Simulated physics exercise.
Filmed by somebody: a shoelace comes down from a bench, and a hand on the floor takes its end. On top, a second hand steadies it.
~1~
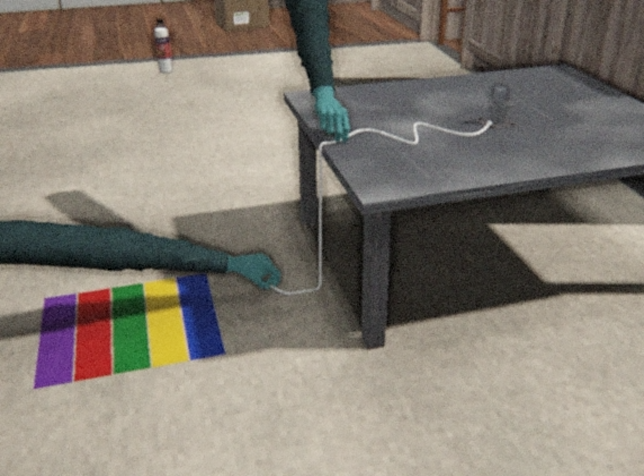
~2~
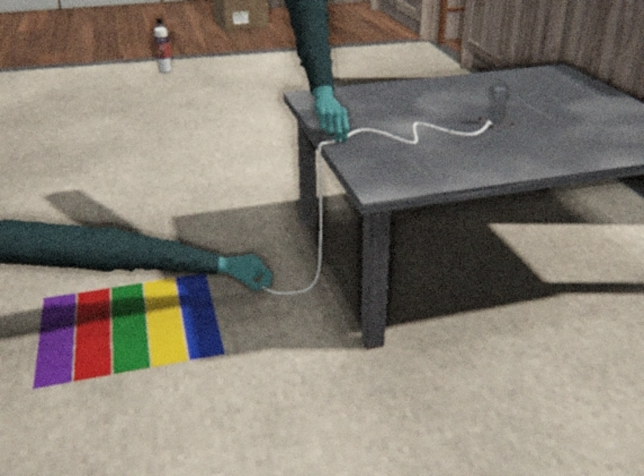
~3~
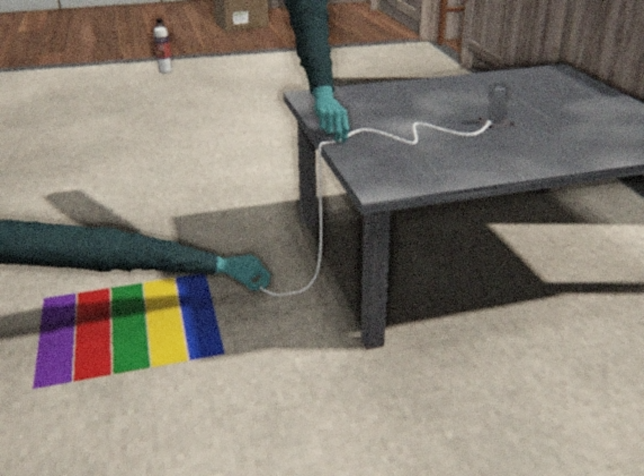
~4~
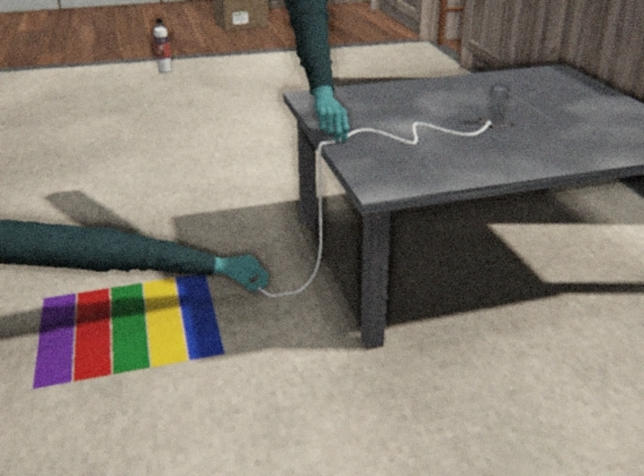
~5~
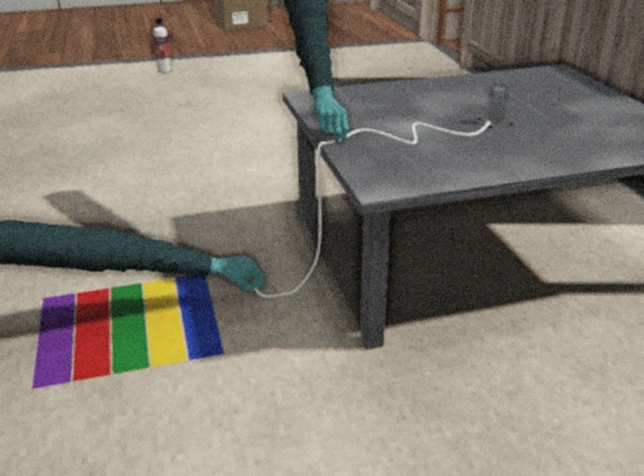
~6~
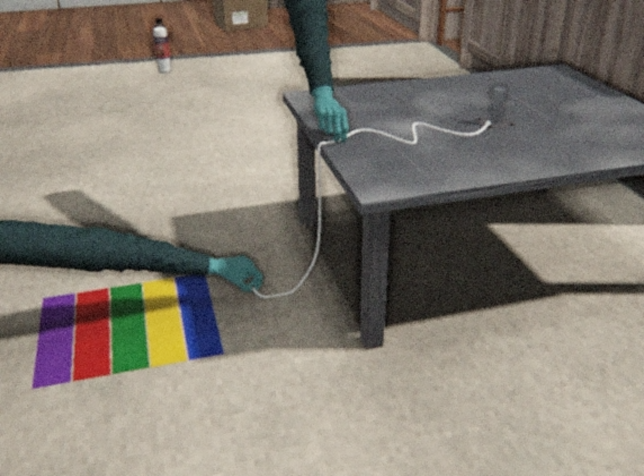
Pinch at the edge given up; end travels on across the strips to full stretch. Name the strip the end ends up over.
Purple.
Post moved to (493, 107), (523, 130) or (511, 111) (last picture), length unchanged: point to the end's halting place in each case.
Going through them in sequence: (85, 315), (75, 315) and finally (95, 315).
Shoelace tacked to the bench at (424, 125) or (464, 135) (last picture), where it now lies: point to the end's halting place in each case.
Per try (px): (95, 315), (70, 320).
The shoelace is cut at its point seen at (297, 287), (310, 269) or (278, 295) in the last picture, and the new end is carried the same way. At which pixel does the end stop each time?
About (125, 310), then (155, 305), then (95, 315).
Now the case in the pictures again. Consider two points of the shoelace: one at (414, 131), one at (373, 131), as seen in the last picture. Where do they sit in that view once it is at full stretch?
Around (377, 137); the other one around (300, 158).
Soon after, end near (109, 312); over green.
Then, end near (75, 318); over red.
At full stretch, end near (54, 321); over purple. Over purple.
